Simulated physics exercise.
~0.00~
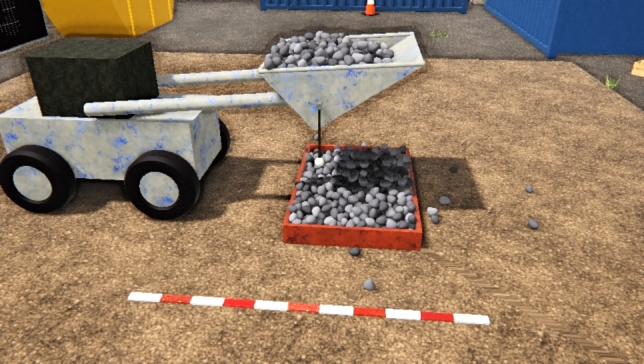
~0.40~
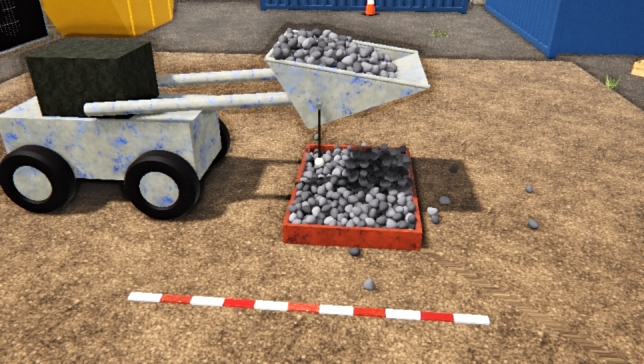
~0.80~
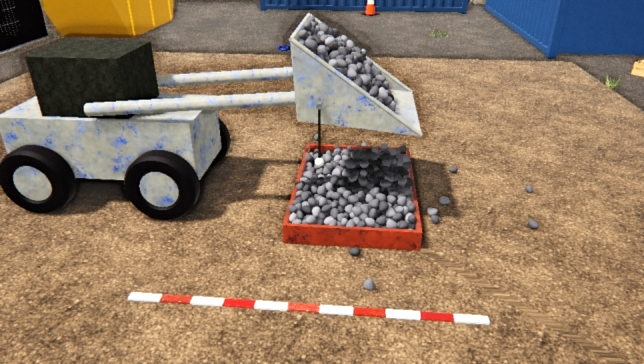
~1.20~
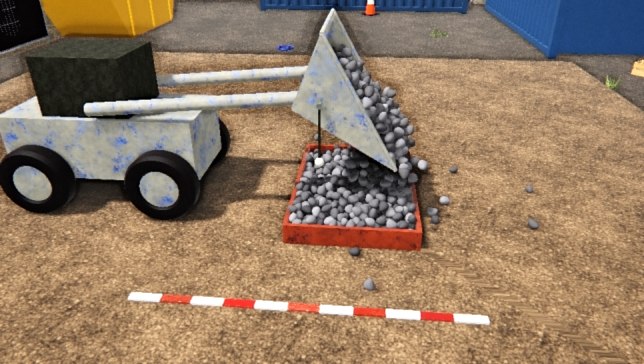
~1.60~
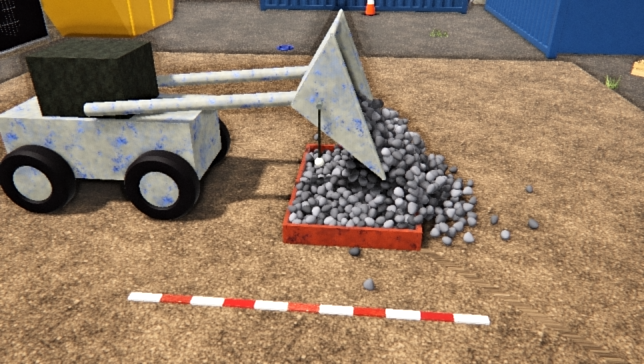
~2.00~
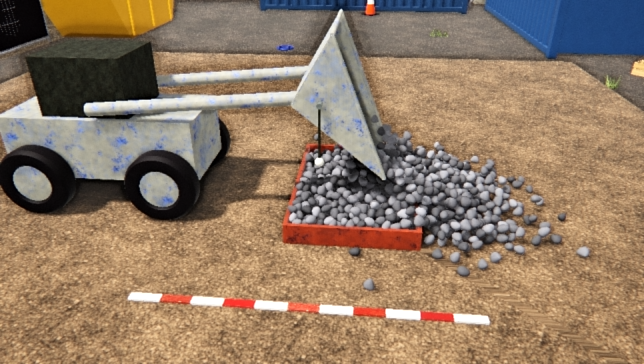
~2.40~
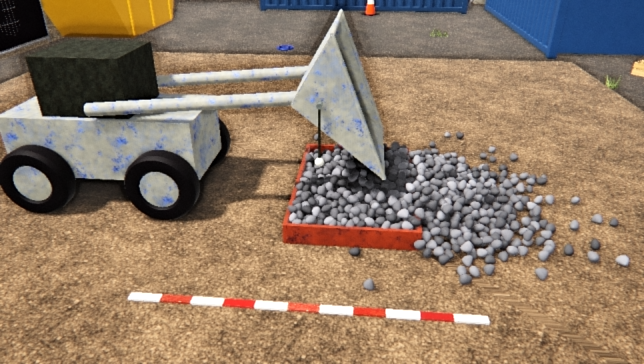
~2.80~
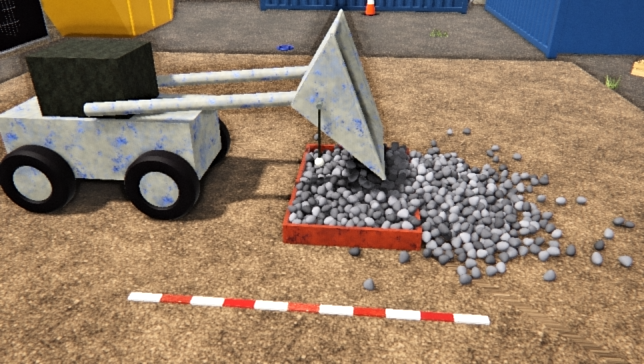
To begin with, a small four-wheeled loader holds a bucket of rounded grey stones above a shallow red bin that already contains similar stones, with a red and white striped staff lying in front. The bucket tips forward to the right, its outer edge dropping while the loader stays put. Stones slide down the floor and pour over the bin's right side. The bucket stops at a steep angle as the rest run out, spilling and rolling across the dirt. Finally, the bucket hangs tilted and emptied, the bin is heaped, and many stones lie scattered to its right.
